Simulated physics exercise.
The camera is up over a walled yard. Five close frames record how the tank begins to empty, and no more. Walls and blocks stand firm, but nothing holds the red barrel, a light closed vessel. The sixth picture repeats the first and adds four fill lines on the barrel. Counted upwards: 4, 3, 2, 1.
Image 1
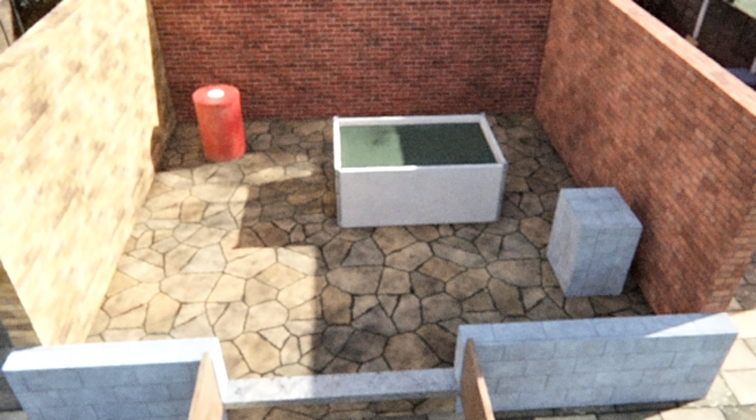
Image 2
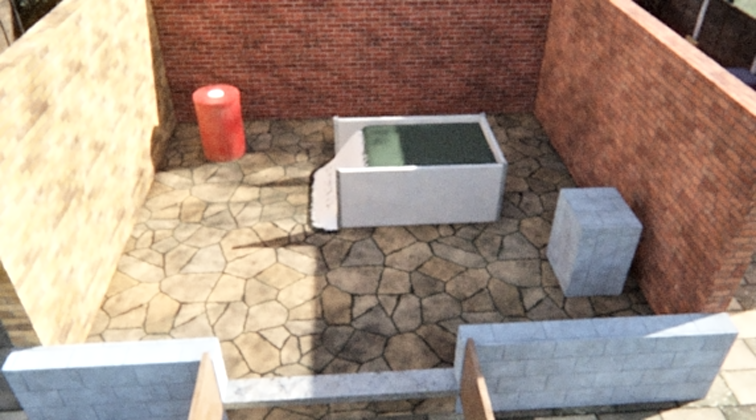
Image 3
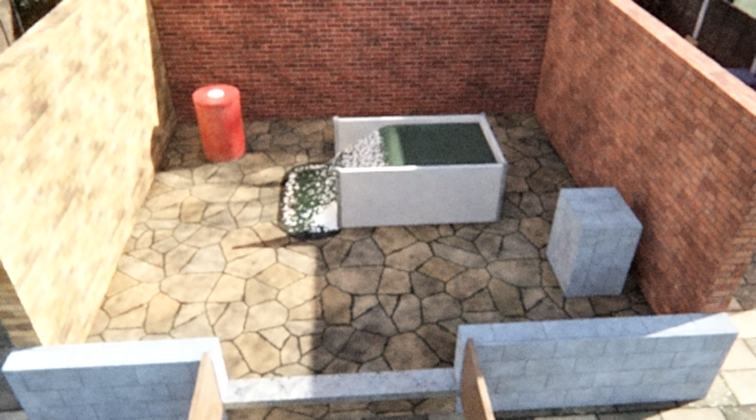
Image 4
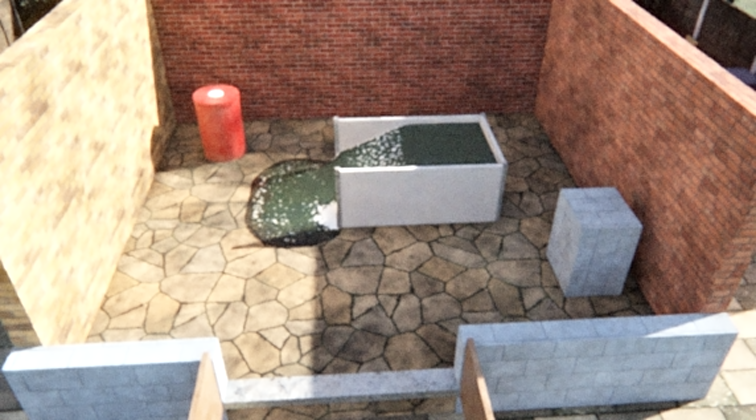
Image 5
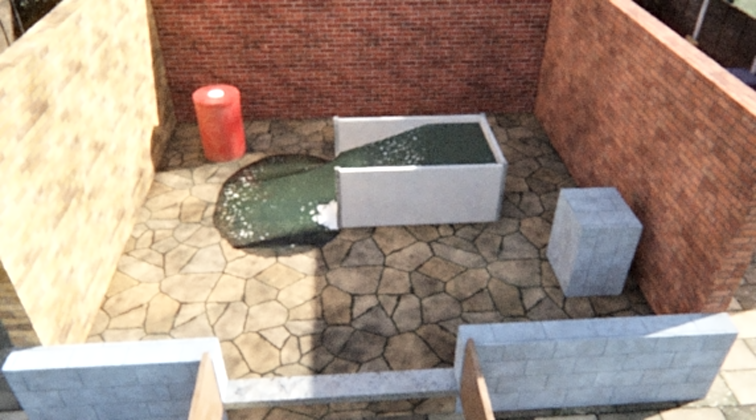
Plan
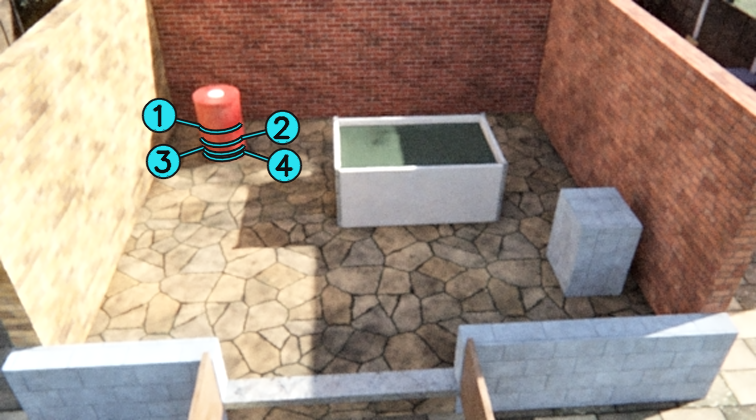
Walled paved yard with a pale tank of dark green water pouring out its left side and spreading across the stone floor.
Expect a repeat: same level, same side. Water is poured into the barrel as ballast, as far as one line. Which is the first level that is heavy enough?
Take 2.
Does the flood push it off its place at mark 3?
Yes, that goes wrong.
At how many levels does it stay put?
Two.
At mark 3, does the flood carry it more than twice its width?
No, it does not.
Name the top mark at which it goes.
That is mark 3.
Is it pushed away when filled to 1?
No.
On the marked copy, 1 at (217, 132); 2 at (220, 145); 3 at (221, 154); 4 at (222, 159); from the bottom up 4, 3, 2, 1.
For mark 1, it does not move.
For mark 2, it does not move.
For mark 3, it is pushed about its own width away.
For mark 4, it is pushed about 5 times its own width away.
